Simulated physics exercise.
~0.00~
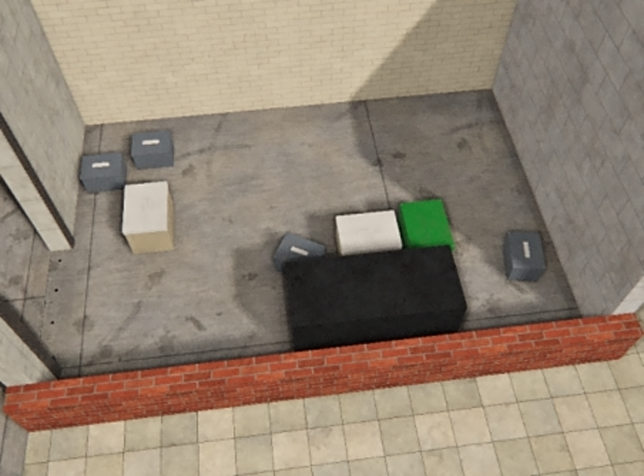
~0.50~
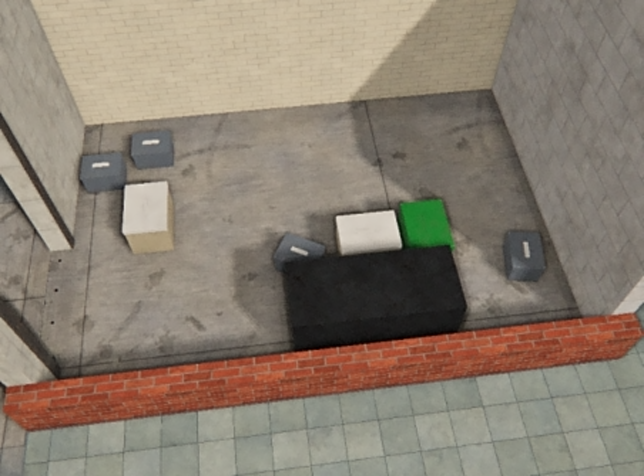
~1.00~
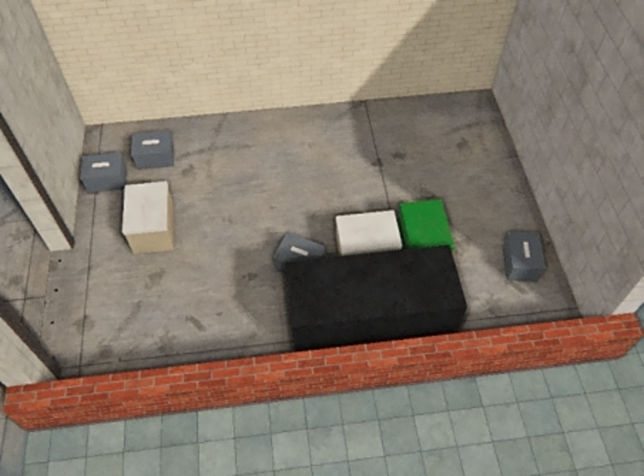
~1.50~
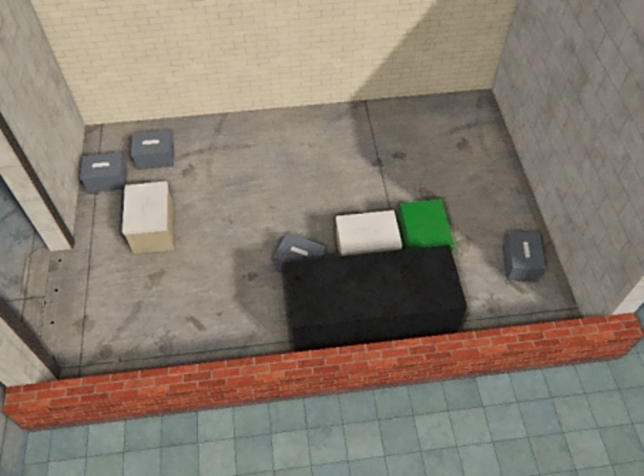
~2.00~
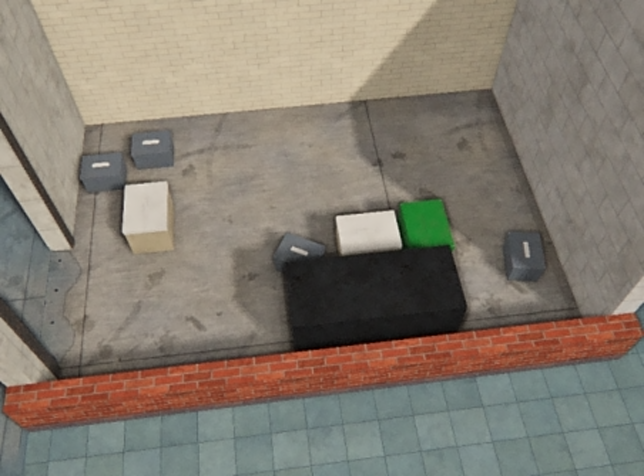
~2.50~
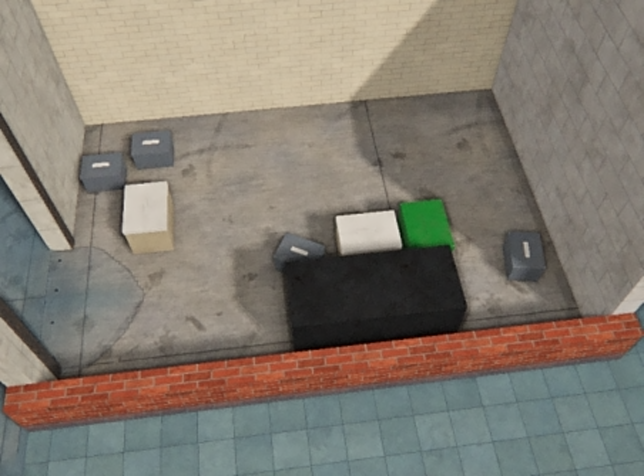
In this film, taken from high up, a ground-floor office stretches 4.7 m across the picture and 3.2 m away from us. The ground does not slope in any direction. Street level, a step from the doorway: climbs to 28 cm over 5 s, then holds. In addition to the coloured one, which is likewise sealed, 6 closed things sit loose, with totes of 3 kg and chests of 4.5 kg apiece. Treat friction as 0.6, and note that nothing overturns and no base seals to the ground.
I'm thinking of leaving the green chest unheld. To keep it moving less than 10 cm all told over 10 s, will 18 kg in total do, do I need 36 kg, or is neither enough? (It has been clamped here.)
You need 36 kg.
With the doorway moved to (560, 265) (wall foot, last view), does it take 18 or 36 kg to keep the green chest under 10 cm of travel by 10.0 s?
Result: Nothing offered works.
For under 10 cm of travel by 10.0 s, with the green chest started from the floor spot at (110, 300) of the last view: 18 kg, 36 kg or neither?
It turns out that no load succeeds.
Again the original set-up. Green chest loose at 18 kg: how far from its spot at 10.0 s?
About 20 cm off its spot.
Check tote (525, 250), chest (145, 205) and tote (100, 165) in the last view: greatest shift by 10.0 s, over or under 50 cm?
Taking them in order: Beyond the mark, beyond the mark and within the mark.
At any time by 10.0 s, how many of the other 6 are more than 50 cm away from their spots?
I make it 4.
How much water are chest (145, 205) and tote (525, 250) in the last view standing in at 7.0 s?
Around 4 cm and 3 cm.
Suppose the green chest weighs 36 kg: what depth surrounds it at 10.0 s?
Close to 12 cm deep.
After 3.5 s the green chest would be 0 cm from its start with 18 kg and 0 cm from its start with 36 kg; 0 cm of water round it then.
After 4.5 s the green chest would be 0 cm from its start with 18 kg and 0 cm from its start with 36 kg; 0 cm of water round it then.
After 7.0 s the green chest would be 13 cm from its start with 18 kg and 0 cm from its start with 36 kg; 6 cm of water round it then.
After 10.0 s the green chest would be 22 cm from its start with 18 kg and 0 cm from its start with 36 kg; 12 cm of water round it then.
